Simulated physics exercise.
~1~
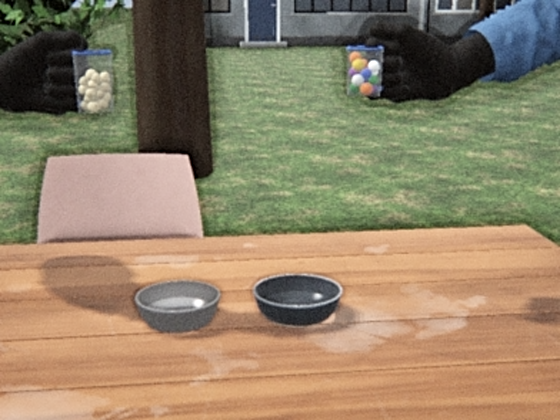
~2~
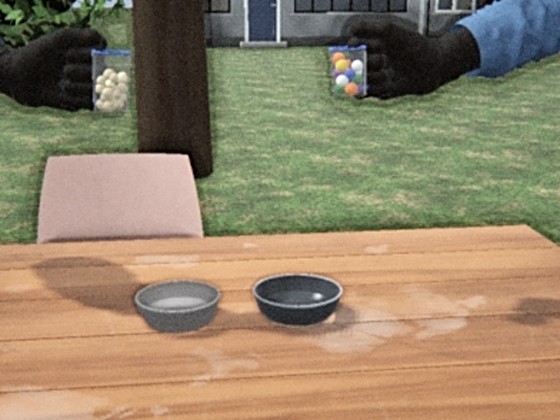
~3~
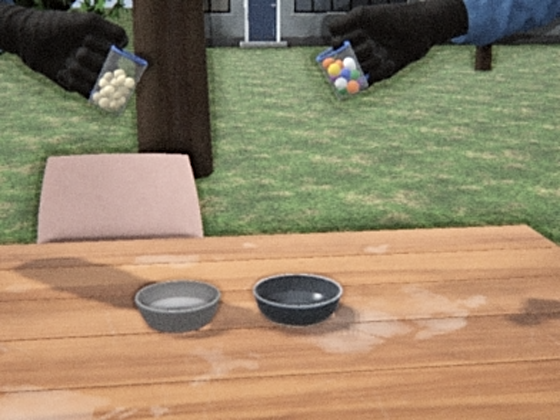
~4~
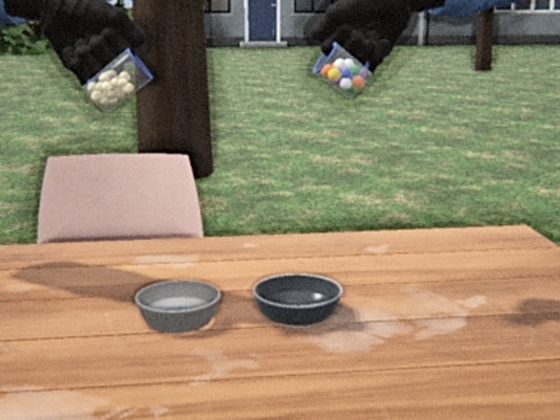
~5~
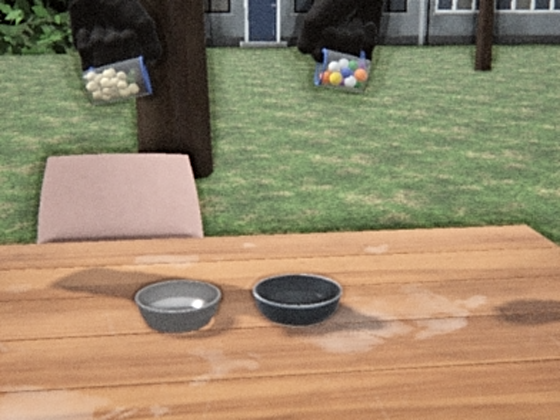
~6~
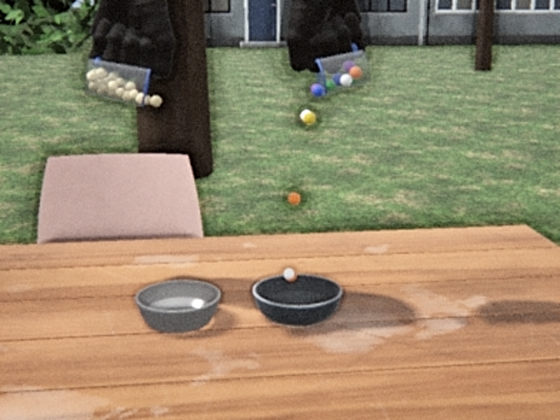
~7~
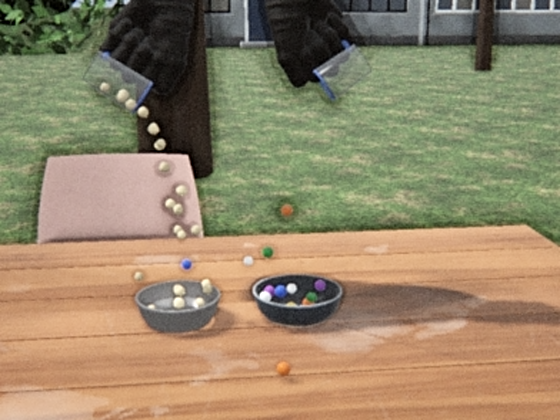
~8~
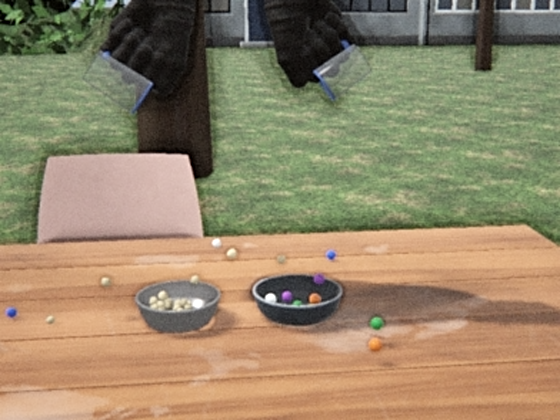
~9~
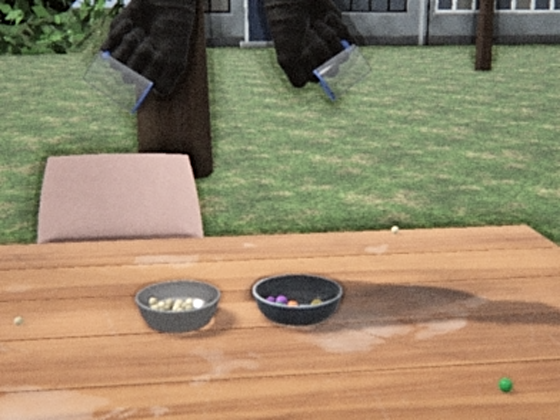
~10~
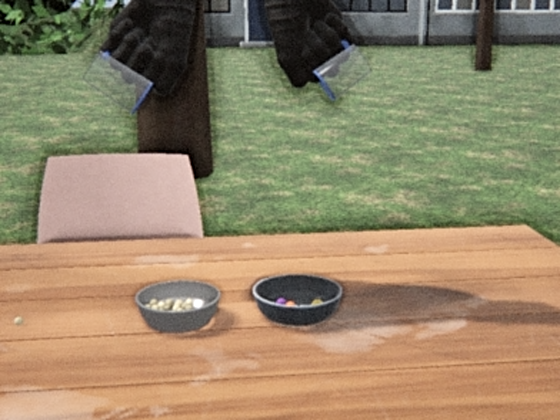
Black-gloved hands tipping pale and multicoloured balls from clear cups into two dishes, several scattering across the table, many staying in.
